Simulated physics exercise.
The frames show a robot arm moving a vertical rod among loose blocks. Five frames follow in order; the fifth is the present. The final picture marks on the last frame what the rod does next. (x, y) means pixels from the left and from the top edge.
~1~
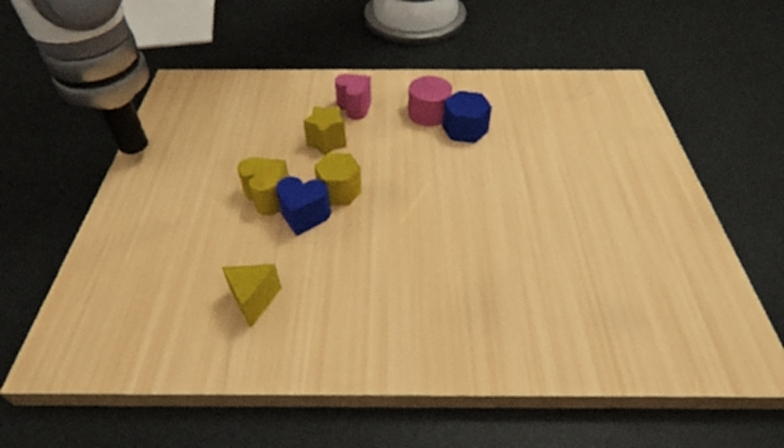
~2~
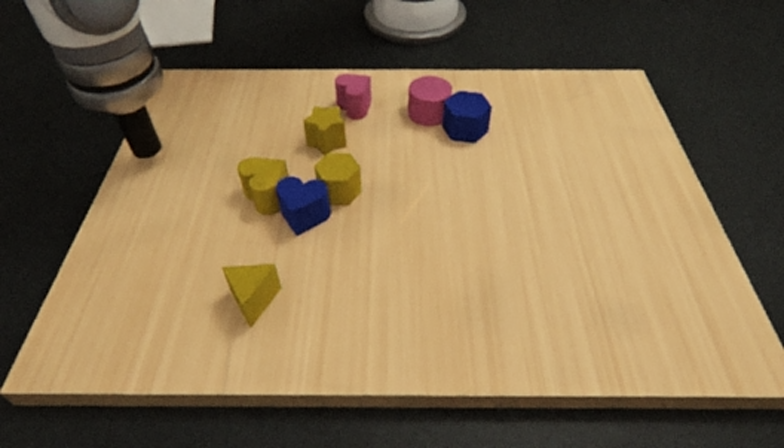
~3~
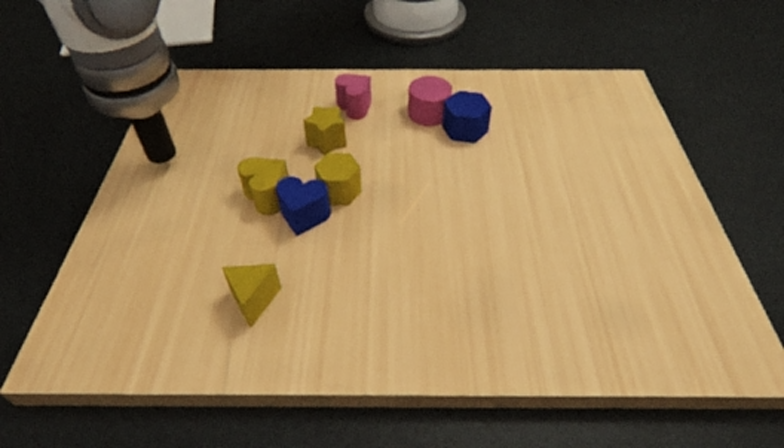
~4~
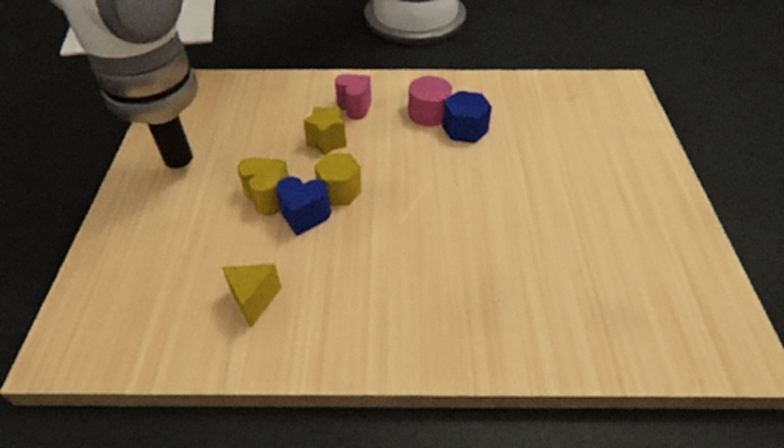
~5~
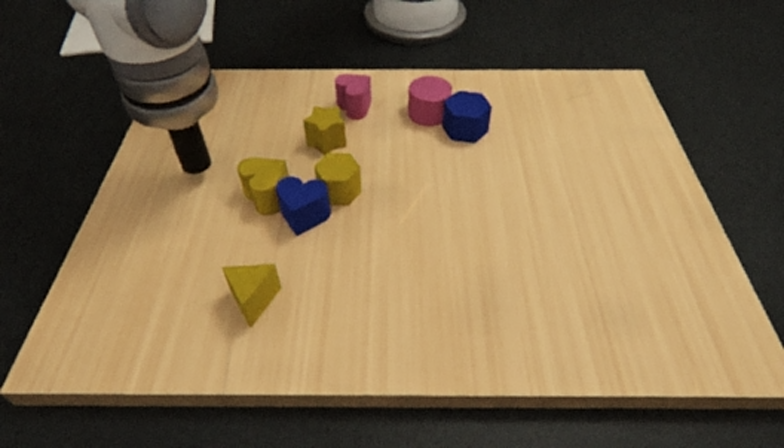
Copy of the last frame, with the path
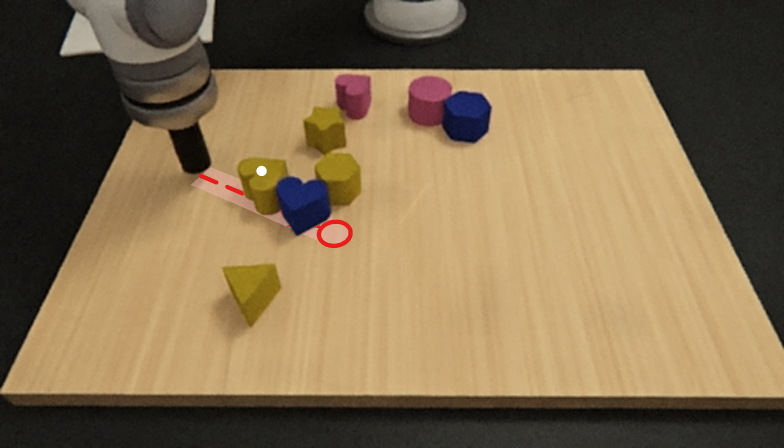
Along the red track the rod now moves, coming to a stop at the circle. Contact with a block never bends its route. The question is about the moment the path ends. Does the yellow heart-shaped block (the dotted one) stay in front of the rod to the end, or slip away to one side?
I think it holds its spot in front.
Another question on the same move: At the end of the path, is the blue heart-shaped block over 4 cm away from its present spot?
Yes, that is what happens.
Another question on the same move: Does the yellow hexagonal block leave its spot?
Yes, I think so.
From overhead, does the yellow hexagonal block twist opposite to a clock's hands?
Yes - that is the case.
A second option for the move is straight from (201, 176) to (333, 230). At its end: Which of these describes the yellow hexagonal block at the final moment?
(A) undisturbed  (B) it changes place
I'll go with B - it changes place.
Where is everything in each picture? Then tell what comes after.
In the first picture, lower end of the rod (134, 145), tops of blocks, yellow heart-shaped block (262, 171), blue heart-shaped block (300, 191), yellow hexagonal block (337, 166).
In the second picture, rod (147, 150), blocks as before.
In the third picture, rod (162, 154), blocks as before.
In the fourth picture, rod (179, 159), blocks as before.
In the fifth picture, rod (197, 165), yellow heart-shaped block (262, 171), blue heart-shaped block (300, 191), yellow hexagonal block (337, 166).
The drawn path runs in a line from (201, 176) to (335, 234); the dot is on the yellow heart-shaped block.
The first path, step by step. One third of the way, rod (241, 183); yellow heart-shaped block (276, 176); blue heart-shaped block (315, 197).
Two thirds of the way, rod (286, 202); yellow heart-shaped block (325, 195); blue heart-shaped block (368, 215); yellow hexagonal block (350, 166), turned 30° anticlockwise.
At the end, rod (333, 222); yellow heart-shaped block (377, 214); blue heart-shaped block (425, 233); yellow hexagonal block (350, 166), turned 30° anticlockwise.
